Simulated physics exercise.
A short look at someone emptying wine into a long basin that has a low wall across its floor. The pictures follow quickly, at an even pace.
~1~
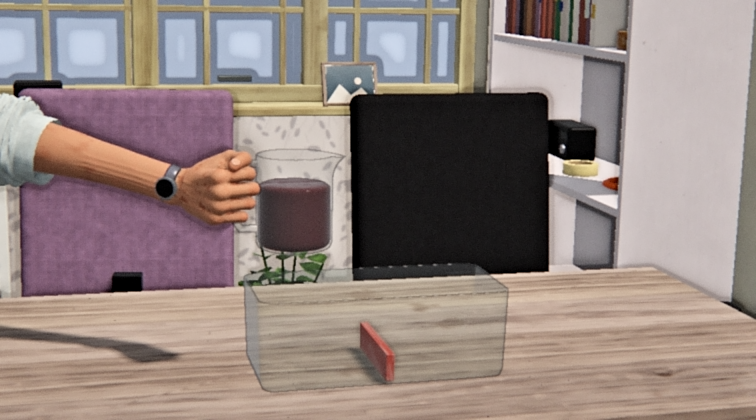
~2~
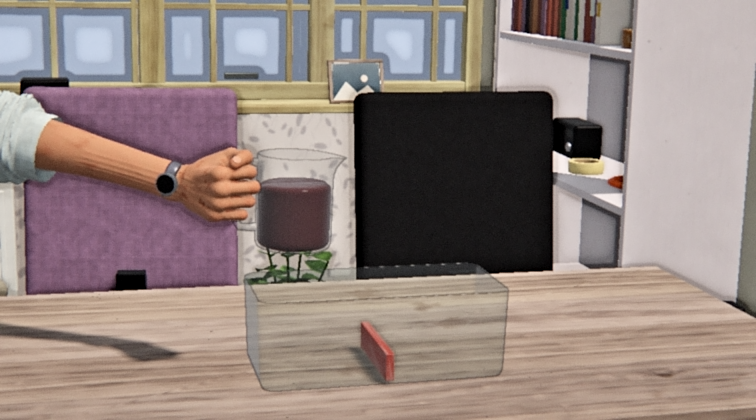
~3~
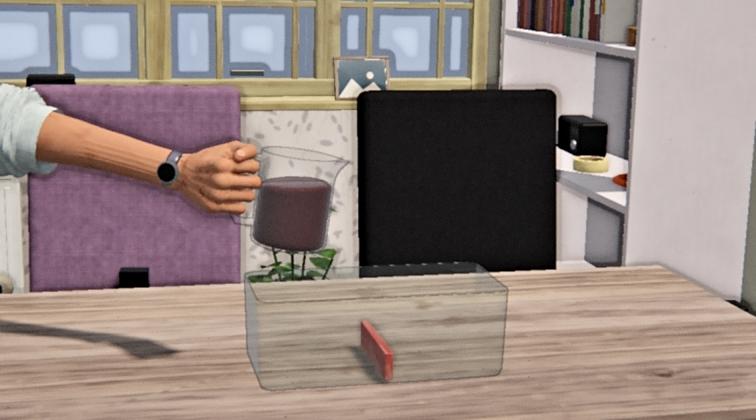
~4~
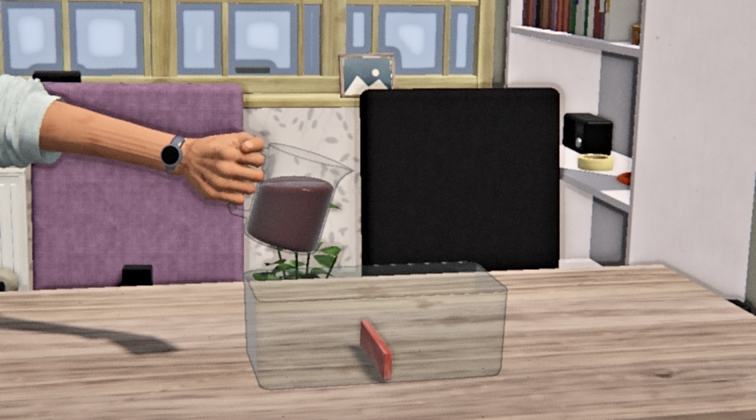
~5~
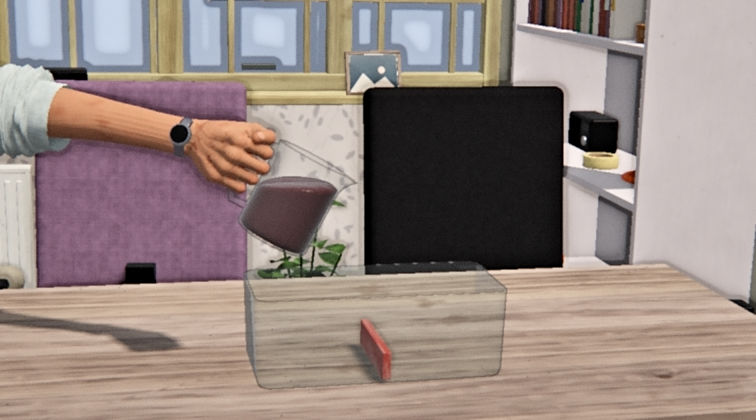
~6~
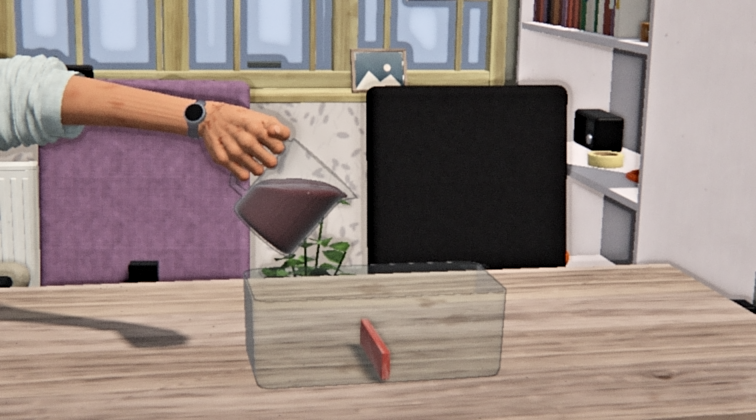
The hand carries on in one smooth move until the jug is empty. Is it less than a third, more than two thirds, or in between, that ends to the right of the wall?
In the end between a third and two thirds is right of the wall.
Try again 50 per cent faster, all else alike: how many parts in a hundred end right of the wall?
Near 50 %.
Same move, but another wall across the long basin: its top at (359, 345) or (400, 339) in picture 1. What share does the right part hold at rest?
About 90 and 5 per cent.
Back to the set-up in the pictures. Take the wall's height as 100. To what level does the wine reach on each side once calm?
Some 30 per cent left and 40 right.
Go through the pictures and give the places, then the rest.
In the first frame, it leans 0°; its right rim is at (345, 155); the wine meets the walls at (257, 185) and (329, 183); the long basin's rim runs from (251, 290) to (492, 278); the wall's top is at (377, 339).
In the second frame, it leans 2°; its right rim is at (347, 156); the wine meets the walls at (258, 184) and (329, 183).
In the third frame, it leans 8°; its right rim is at (350, 161); the wine meets the walls at (259, 183) and (331, 182).
In the fourth frame, it leans 16°; its right rim is at (354, 170); the wine meets the walls at (259, 185) and (333, 183).
In the fifth frame, it leans 28°; its right rim is at (358, 182); the wine meets the walls at (252, 193) and (338, 185).
In the sixth frame, it leans 42°; its right rim is at (358, 197); the wine meets the walls at (239, 198) and (346, 190).
A moment on, the jug is tipped right over and 61 per cent is still to pour, 4 is left of the wall and 13 right of it.
Next, the jug is tipped right over and 14 per cent is still to pour, 28 is left of the wall and 49 right of it.
Then the jug is tipped right over and 1 per cent is still to pour, 40 is left of the wall and 57 right of it.
Later the jug is tipped right over and 0 per cent is still to pour, 42 is left of the wall and 57 right of it.
In the end 42 per cent lies left of the wall, 57 right of it and 1 outside.
